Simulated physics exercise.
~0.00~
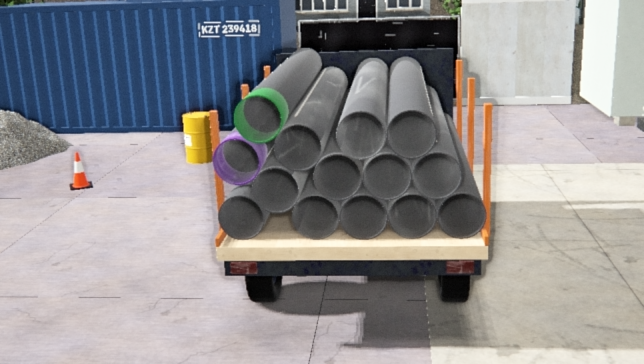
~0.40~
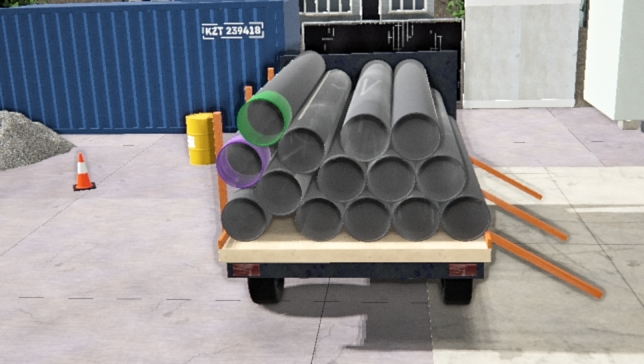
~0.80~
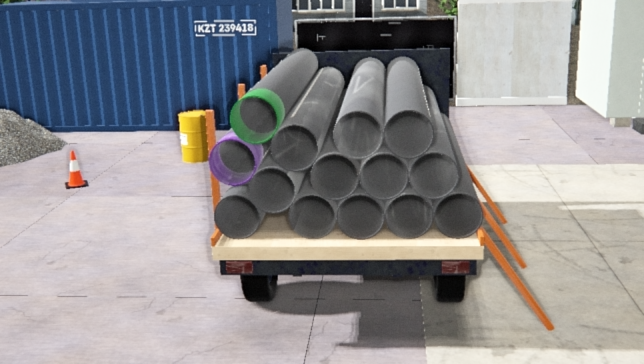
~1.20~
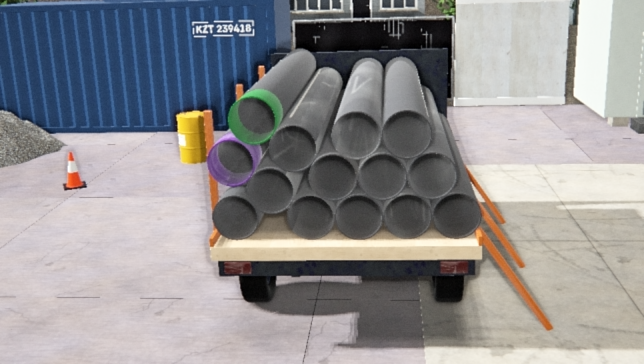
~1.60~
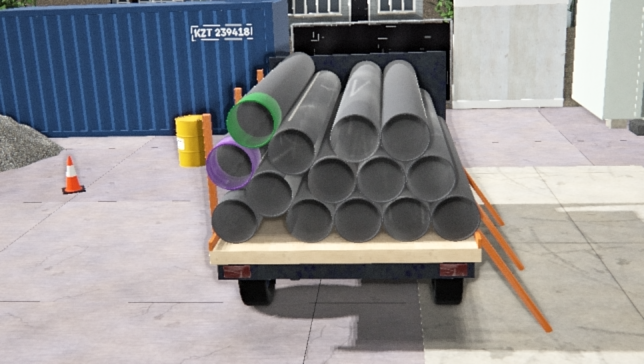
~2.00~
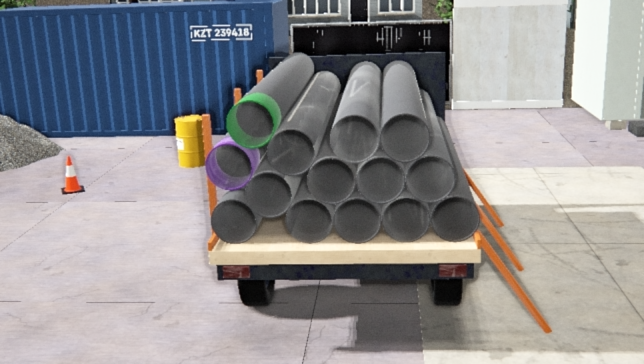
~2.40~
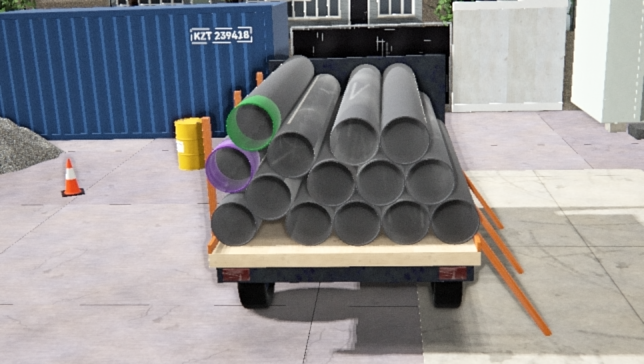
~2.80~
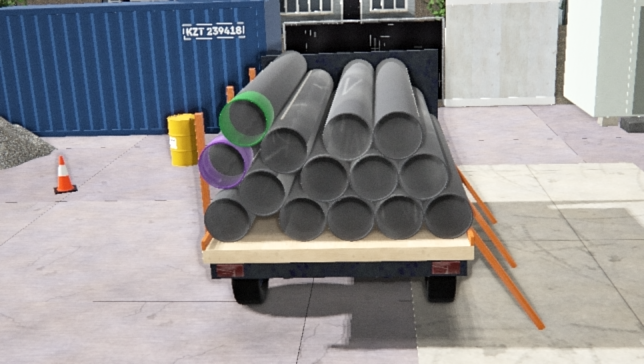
We see a flatbed trailer stacked with dark grey pipes, one rimmed green and one purple, as the orange posts on the right swing down and hang outward; the left posts stay upright, and the whole stack, including both marked pipes, remains aboard.
